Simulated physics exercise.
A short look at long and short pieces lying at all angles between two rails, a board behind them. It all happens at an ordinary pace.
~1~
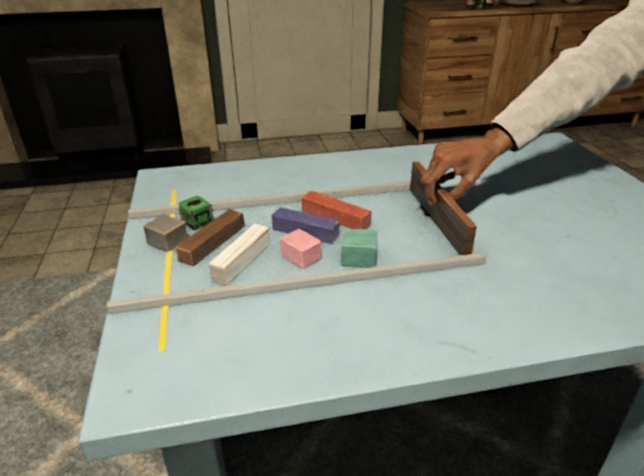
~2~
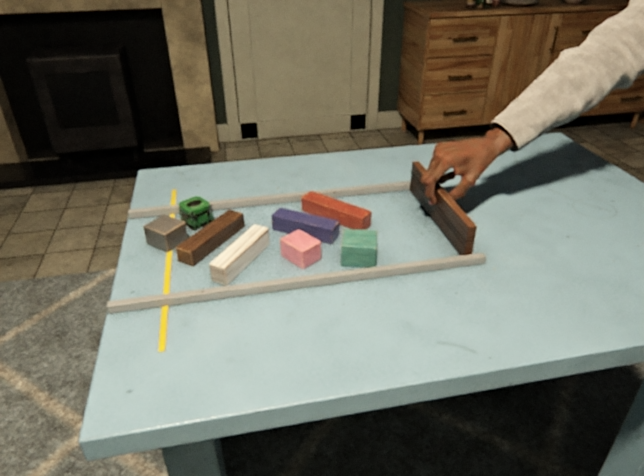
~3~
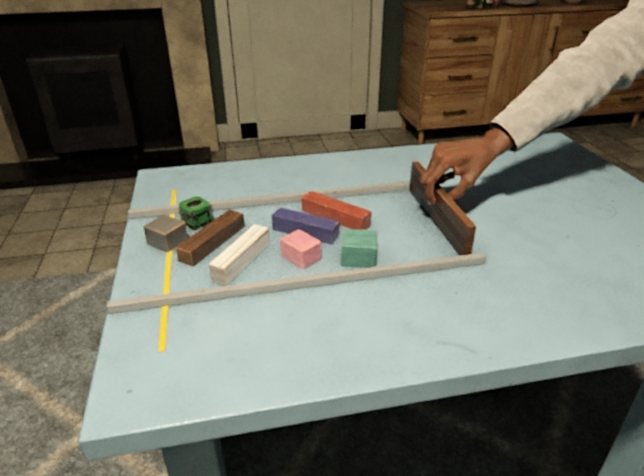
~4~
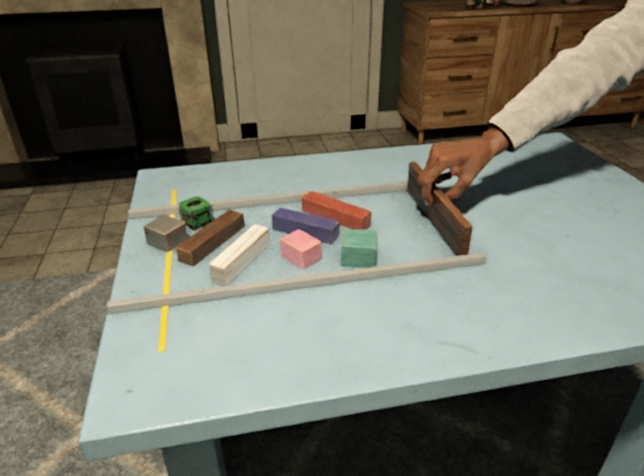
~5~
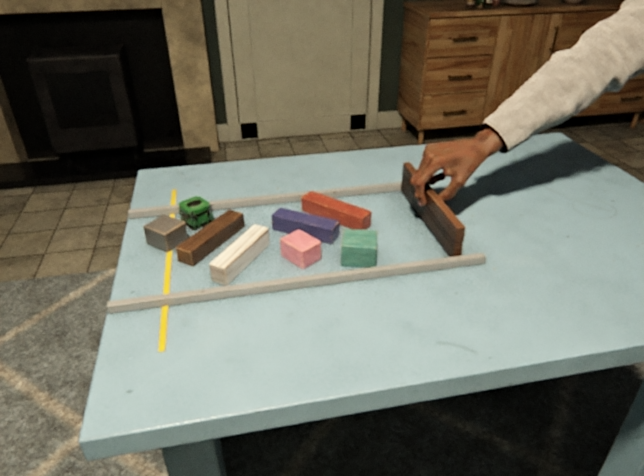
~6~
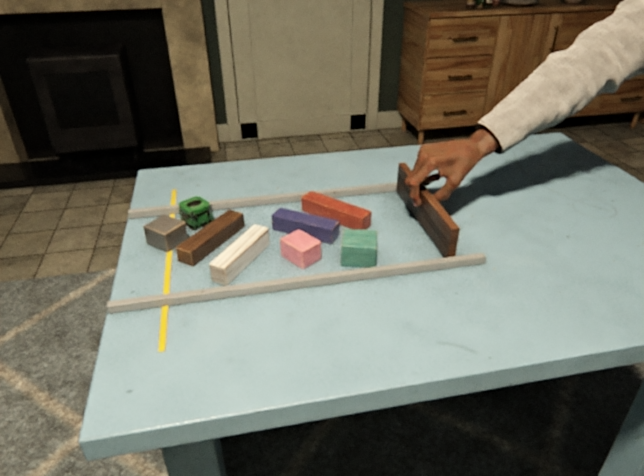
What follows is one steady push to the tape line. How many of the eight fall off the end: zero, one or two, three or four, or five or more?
As it turns out, the number that fall off is three or four.
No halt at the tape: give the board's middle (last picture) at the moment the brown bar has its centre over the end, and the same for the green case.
About (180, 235), and (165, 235) for the other.
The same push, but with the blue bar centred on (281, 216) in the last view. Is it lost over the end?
It does not fall.
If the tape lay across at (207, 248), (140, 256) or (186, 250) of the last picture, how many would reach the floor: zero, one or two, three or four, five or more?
The falls would be none at all; at least five; 1 or 2.
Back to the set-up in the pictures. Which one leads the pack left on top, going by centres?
The pink block.
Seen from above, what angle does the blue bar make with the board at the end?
Near 25 degrees.
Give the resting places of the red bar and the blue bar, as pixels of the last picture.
The red bar stops around (161, 227); the blue bar around (139, 254).
Soon after, none off yet; grey block at rest near (166, 233); green case at rest near (196, 213); brown bar at rest near (212, 236).
At rest, the number that fall off is three or four; fallen, white stick, brown bar, green case and grey block.
